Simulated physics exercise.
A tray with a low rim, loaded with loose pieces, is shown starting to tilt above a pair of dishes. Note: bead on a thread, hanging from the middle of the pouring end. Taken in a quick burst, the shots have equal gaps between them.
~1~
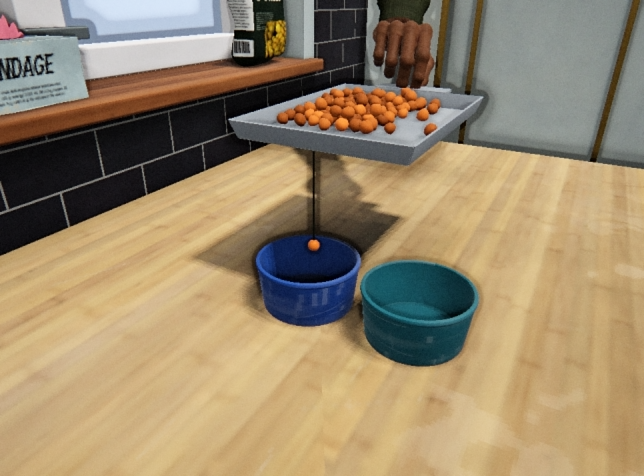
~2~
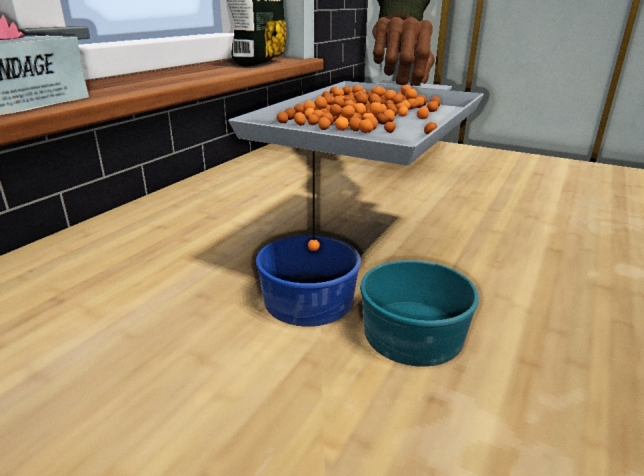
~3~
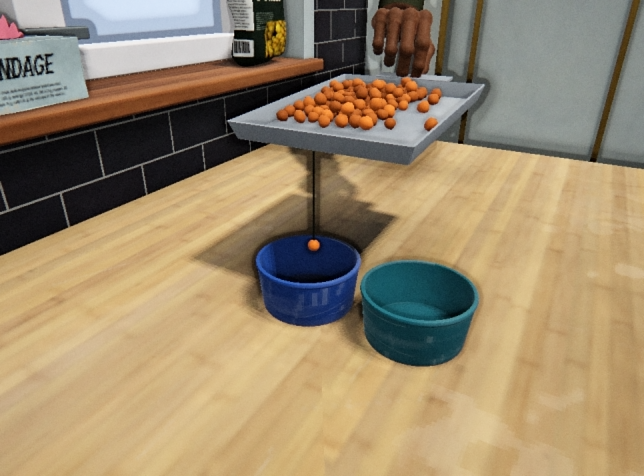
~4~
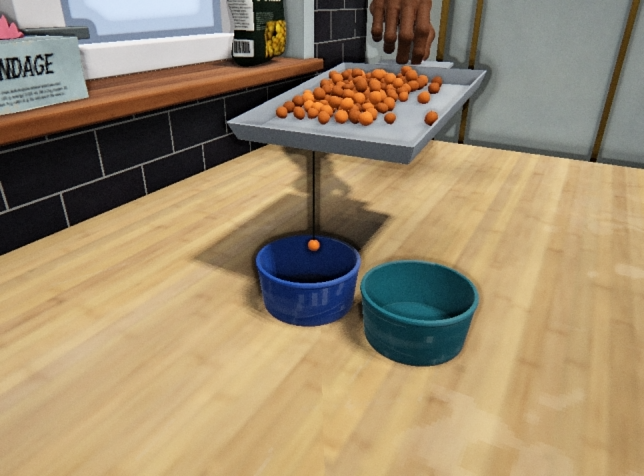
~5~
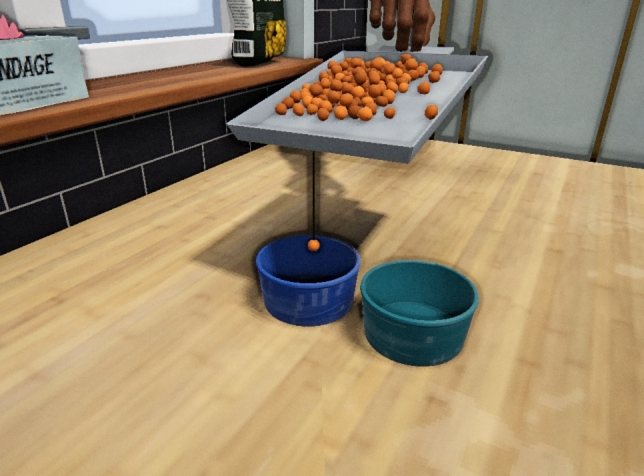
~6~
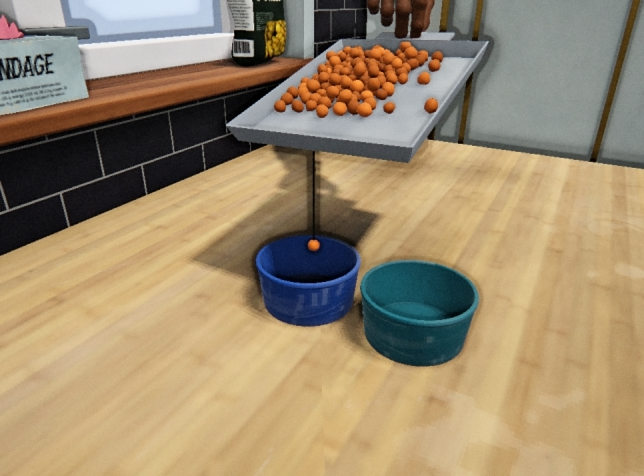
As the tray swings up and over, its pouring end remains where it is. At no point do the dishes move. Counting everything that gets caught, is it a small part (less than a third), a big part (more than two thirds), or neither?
A small part.
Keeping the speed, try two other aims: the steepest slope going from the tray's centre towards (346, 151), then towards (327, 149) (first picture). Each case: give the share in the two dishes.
About 30 % and about 10 %.
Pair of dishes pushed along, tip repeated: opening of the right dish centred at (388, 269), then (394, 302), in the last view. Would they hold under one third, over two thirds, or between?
First: Under a third. Second: One to two thirds.
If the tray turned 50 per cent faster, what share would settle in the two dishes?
About 10 %.
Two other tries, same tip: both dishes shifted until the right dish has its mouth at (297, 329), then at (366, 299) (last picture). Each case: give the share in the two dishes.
Roughly 40 per cent, then roughly 70 per cent.
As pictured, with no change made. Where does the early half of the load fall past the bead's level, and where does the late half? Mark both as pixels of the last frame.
Starting near (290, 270), moving on to near (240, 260).
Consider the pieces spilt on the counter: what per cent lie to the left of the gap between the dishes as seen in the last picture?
It comes out at roughly 90 percent.
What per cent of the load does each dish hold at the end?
Count per hundred - left dish ~ 10, right dish ~ 0.
Just after the last frame, tray tipped steeply; almost all on the tray; just a few outside both; just a few in the air.
A moment on, tray tipped right over; the larger part on the tray; about a tenth outside both; about a tenth in the air.
Further on, tray tipped past a quarter turn; about a tenth in the left dish; almost all outside both.
When it is over, tray tipped past a quarter turn; not one in the right dish; about a tenth in the left dish; almost all outside both.
